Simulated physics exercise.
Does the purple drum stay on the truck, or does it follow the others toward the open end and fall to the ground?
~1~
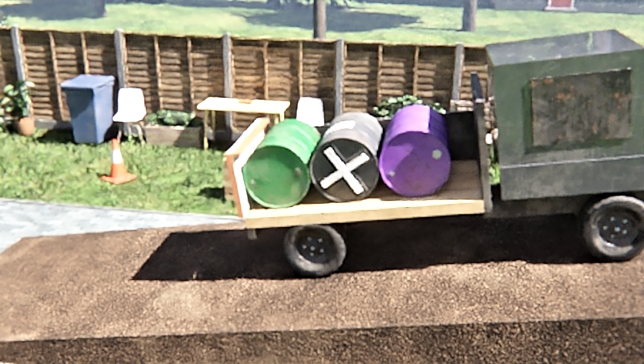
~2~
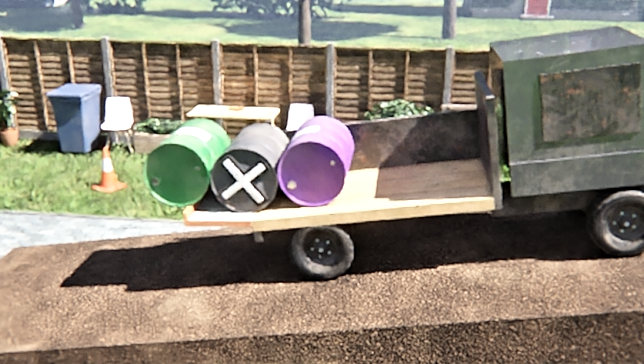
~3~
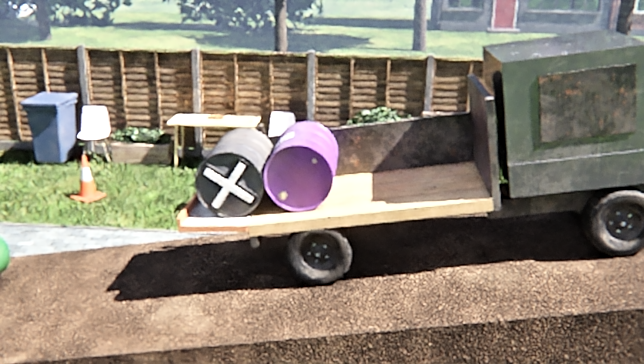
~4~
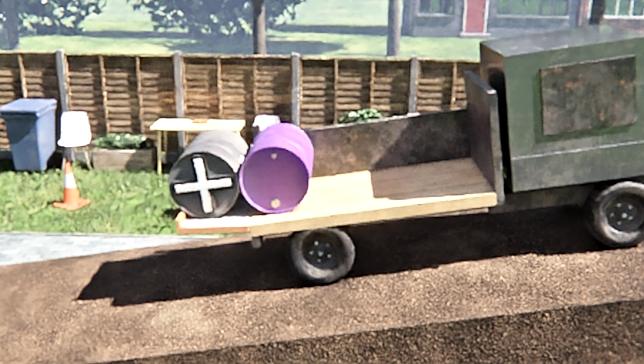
The purple drum stays on the truck, held behind the drum with the white cross. Only the green one gets away and ends up on the ground.
